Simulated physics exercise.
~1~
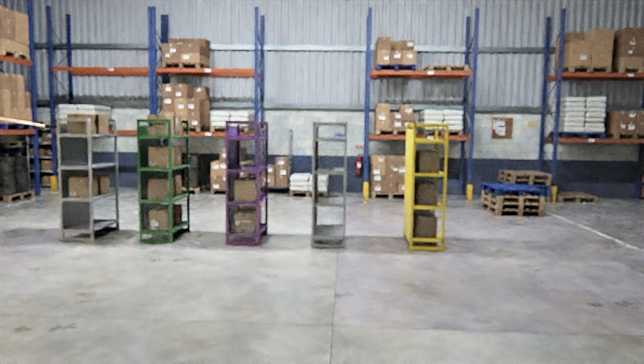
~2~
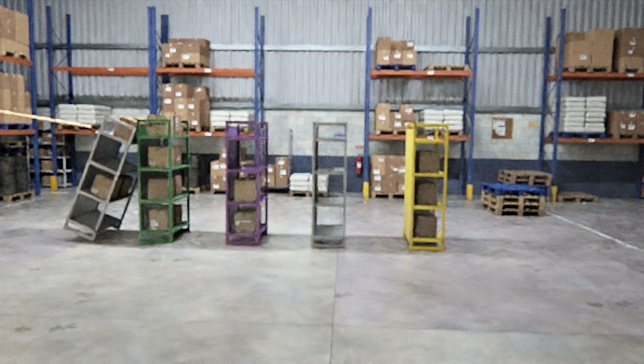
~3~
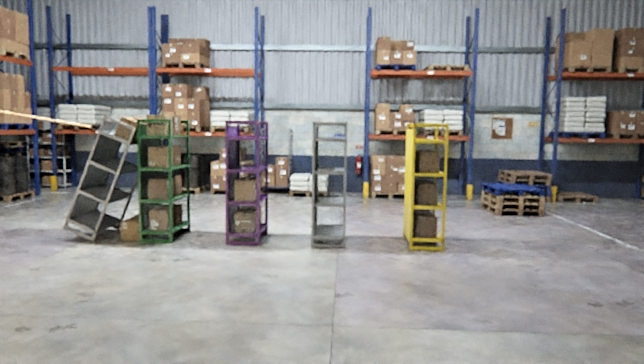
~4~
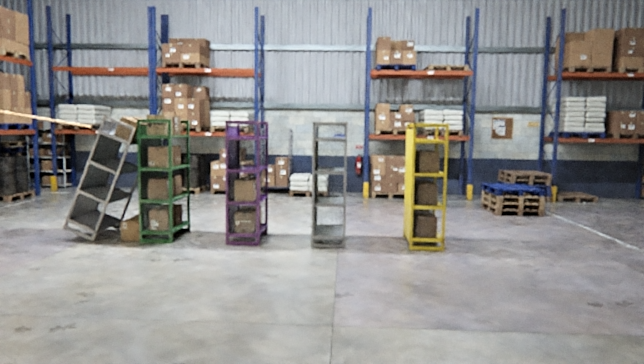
A gray shelf tips right against the green one, spilling its boxes, while the others stand.
